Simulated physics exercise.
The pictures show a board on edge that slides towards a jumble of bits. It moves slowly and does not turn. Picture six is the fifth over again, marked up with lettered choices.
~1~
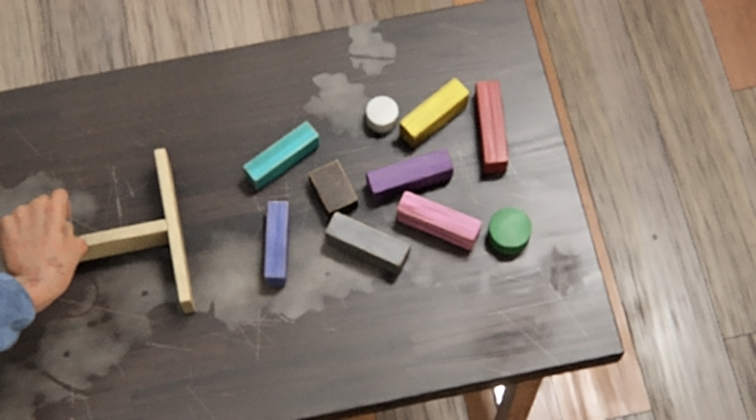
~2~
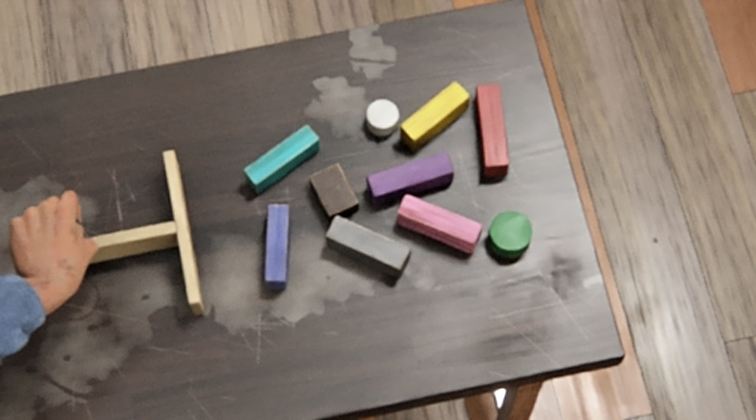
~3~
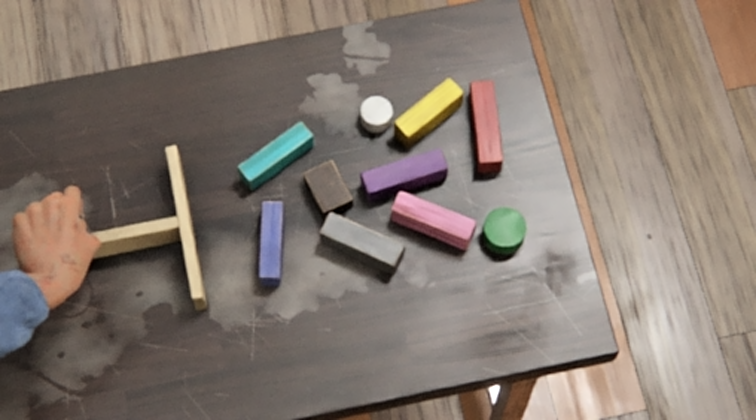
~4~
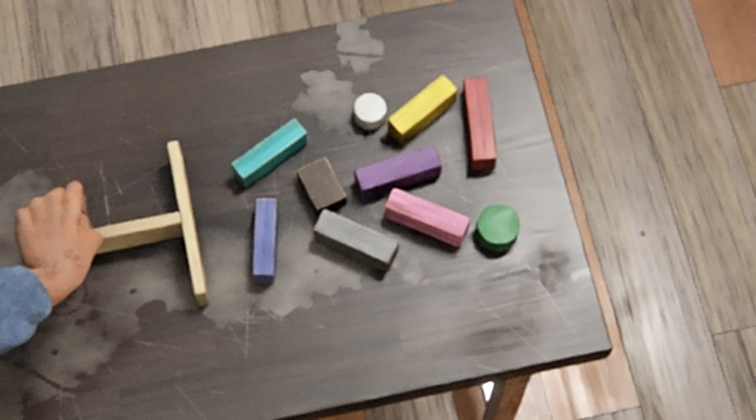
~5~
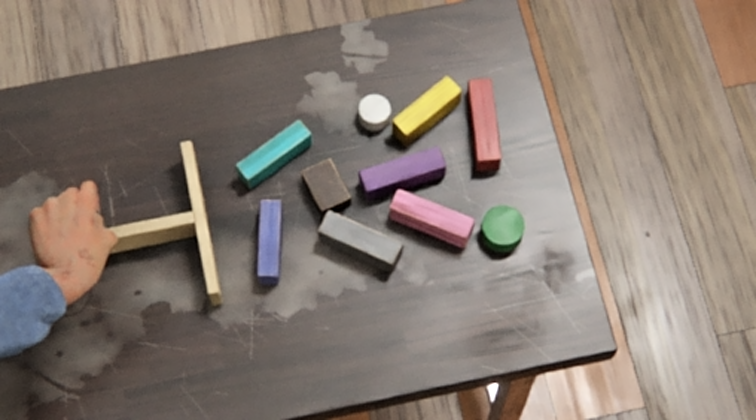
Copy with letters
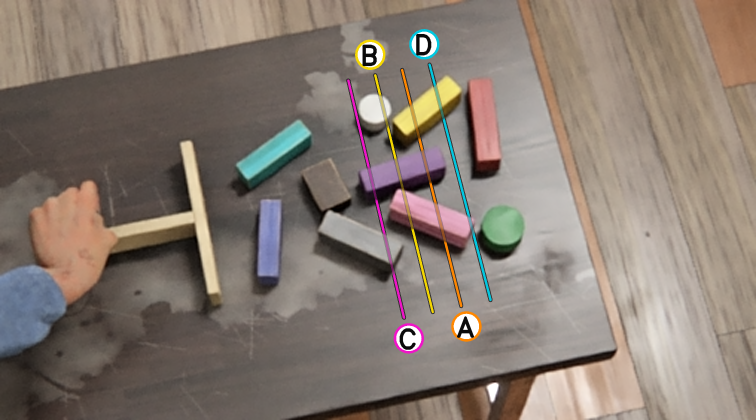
A hand in a blue sleeve slowly pushes a pale wooden T-shaped tool a short way rightward across a dark, scratched tabletop, seen from above over a wood-plank floor. Right of the tool lie teal, blue, black, grey, purple, pink, yellow and red blocks, with a white disc near the top and a green one at lower right. The pieces stay still and untouched while the camera drifts slightly.
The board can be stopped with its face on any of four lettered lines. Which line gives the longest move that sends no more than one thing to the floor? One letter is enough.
D is the last line within the limit.
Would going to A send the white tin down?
No.
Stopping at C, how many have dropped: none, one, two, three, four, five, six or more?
In all, none.
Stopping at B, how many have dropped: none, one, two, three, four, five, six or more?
By then, none.
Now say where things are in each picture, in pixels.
The first picture shows grey bar (368, 243); pink stick (439, 221); red bar (492, 127).
The second picture shows board (181, 225); white tin (383, 119).
The third picture shows board (184, 220); black block (328, 190).
The fourth picture shows board (186, 216); purple bar (398, 172).
The fifth picture shows board (199, 216); yellow stick (427, 111); grey bar (360, 242); pink stick (432, 219).
On the marked copy, A at (431, 184); B at (403, 190); C at (375, 195); D at (459, 178).
With D. Early on, board (293, 197); turquoise stick (322, 136); grey bar (369, 242).
Further on, board (386, 178); red bar (510, 112); purple bar (480, 153).
At the end, board (456, 164); red bar (539, 101); purple bar (552, 151); none fallen.
As for the rest, A is within the limit but short; B is within the limit but short; C is within the limit but short.
